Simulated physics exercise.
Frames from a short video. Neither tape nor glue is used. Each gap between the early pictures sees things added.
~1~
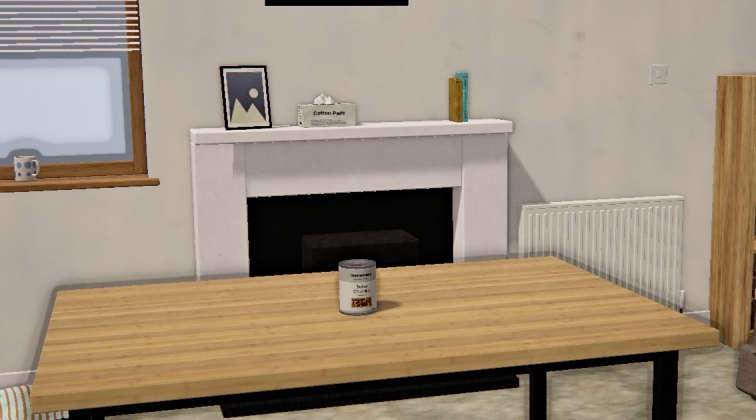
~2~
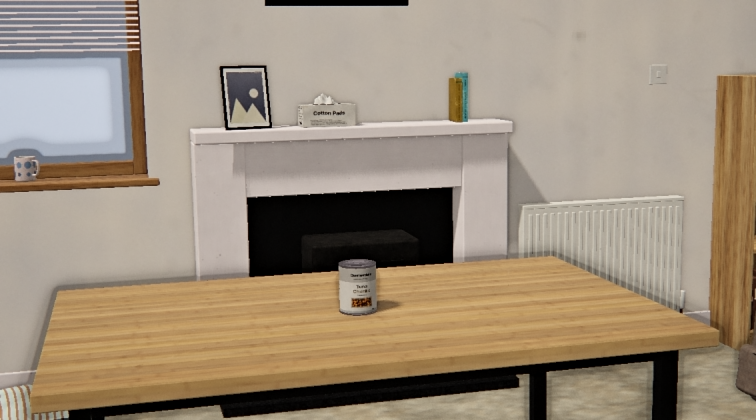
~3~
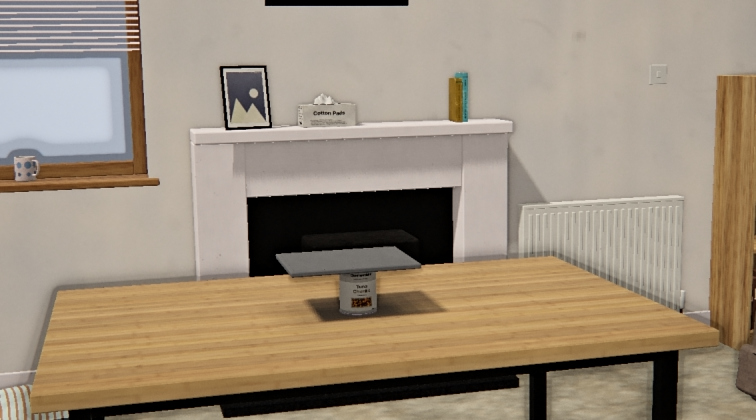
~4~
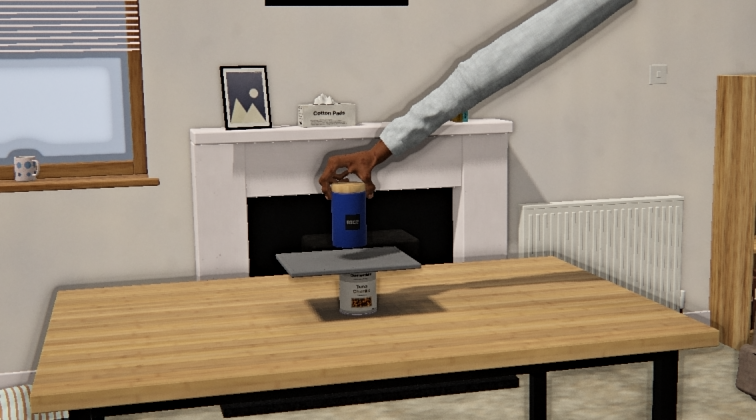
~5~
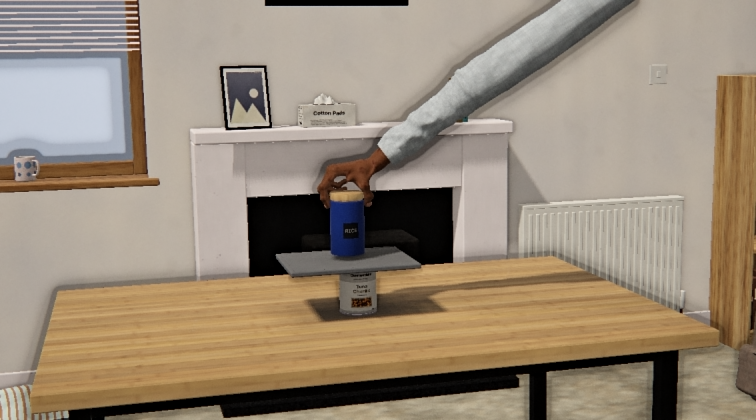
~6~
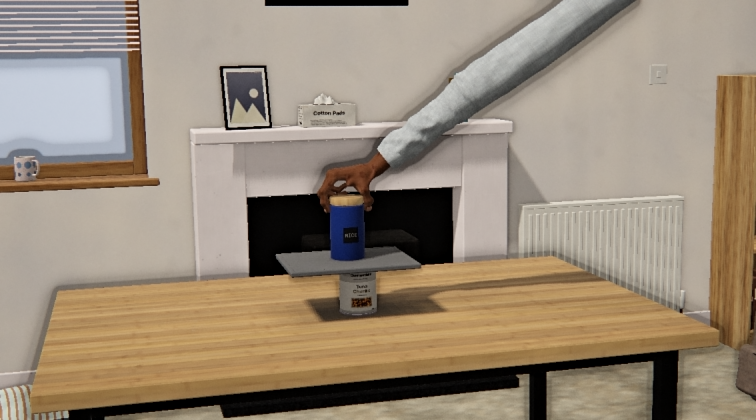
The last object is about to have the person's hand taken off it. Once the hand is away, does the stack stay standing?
Yes, remains intact.
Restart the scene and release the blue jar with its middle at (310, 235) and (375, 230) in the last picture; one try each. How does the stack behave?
Trial 1 - collapsed; trial 2 - stable.
Then, 0.60 s on from there, no change.
Then, 1.40 s on from there, blue jar resting near (347, 227).
In the end, all 3 unmoved. At the end, from the last picture's camera, blue jar near (347, 227). The stack keeps its balance.
